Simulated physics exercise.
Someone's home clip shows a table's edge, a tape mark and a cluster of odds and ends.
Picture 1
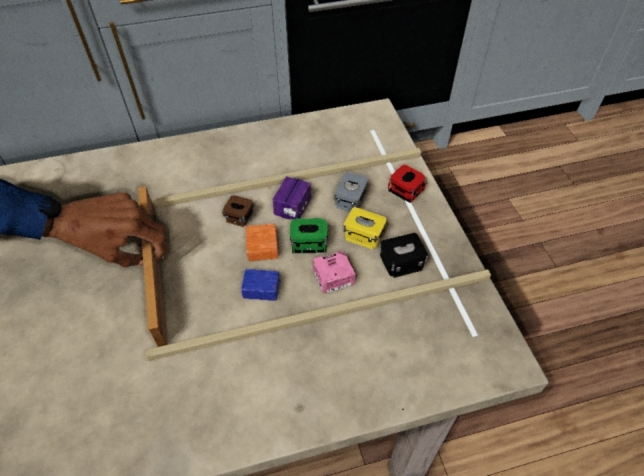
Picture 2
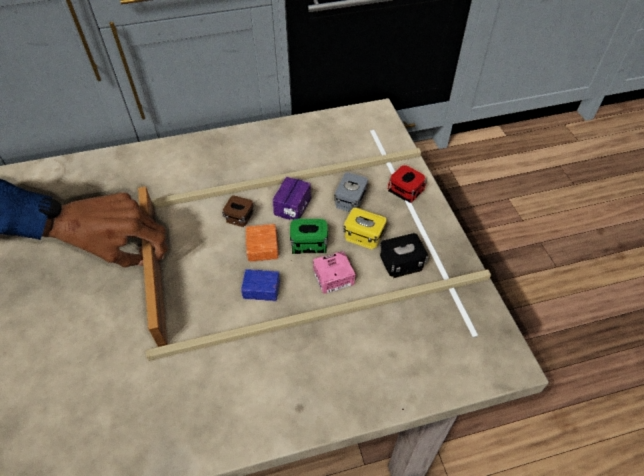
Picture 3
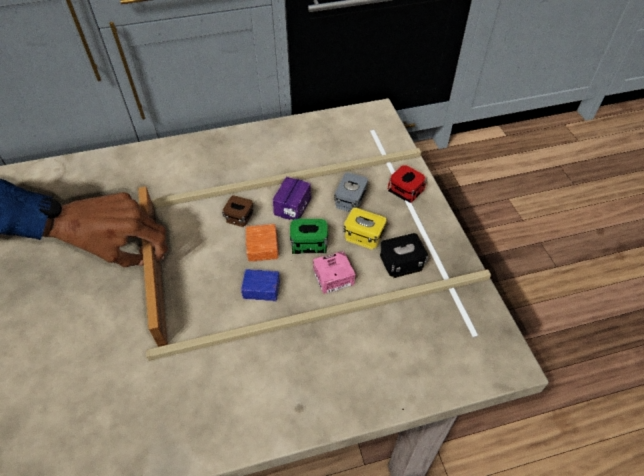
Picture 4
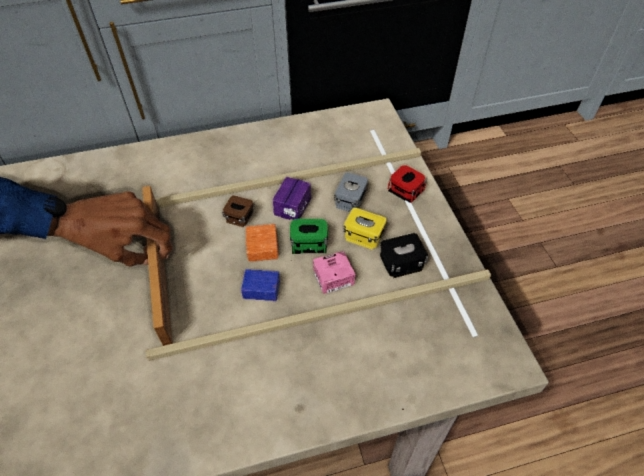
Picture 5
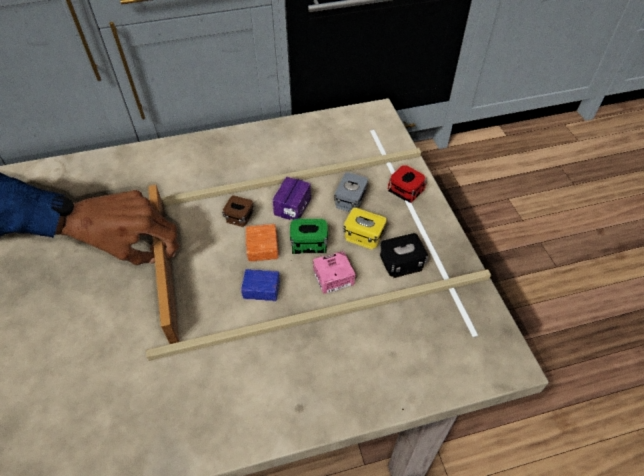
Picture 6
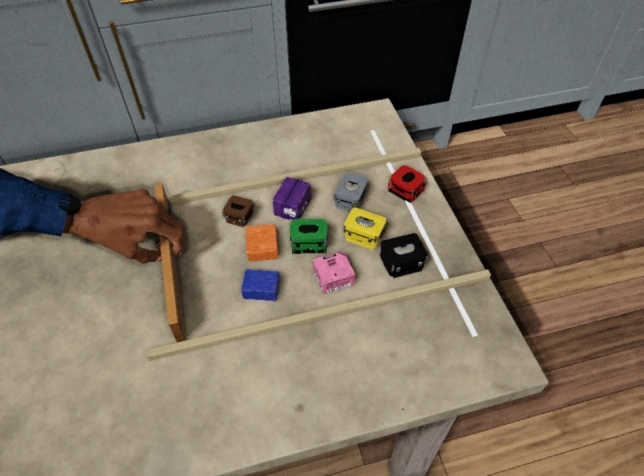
A hand in a blue sleeve grips an upright wooden board at the left of a stone-like tabletop, seen from above at an angle in a kitchen with grey cabinets and wood flooring. Between two pale strips sit small brown, purple, grey, red, orange, green, yellow, blue, pink and black objects, with white tape at right. The hand slides the board slightly rightward, while the objects and camera stay still.
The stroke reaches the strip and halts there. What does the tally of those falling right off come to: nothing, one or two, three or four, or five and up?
Basically the losses over the end count five or more in this one.
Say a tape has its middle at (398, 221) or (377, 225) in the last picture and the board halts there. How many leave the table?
Try by try, 4 and 1.
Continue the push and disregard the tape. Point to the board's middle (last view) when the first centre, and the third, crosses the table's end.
The first one at (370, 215), the next at (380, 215).
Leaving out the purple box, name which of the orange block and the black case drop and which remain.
Well, the orange block is still there while the black case goes off the edge.
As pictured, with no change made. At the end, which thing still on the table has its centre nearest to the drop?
The one in question is the purple box.
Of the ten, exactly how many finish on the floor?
6.
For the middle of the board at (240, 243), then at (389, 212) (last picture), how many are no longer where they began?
At the first place 2, at the second 10.
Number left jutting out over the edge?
The number overhanging is 1.
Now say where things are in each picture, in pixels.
In the first frame, red case (407, 184); black case (403, 256); grey case (351, 193); board (152, 261); tape (416, 217).
In the second frame, black case (403, 256); green case (309, 236).
In the third frame, grey case (351, 193); orange block (262, 243).
In the fourth frame, red case (407, 184); brown case (239, 212).
In the fifth frame, black case (403, 256); board (163, 259).
In the sixth frame, red case (407, 184); black case (403, 256); grey case (351, 193); board (170, 258); tape (416, 217).
Soon after, none off yet; red case at rest near (407, 184); black case at rest near (403, 256); grey case at rest near (351, 193).
At rest, the number that fall off is five or more; fallen, green case, pink box, yellow case, grey case, black case and red case.
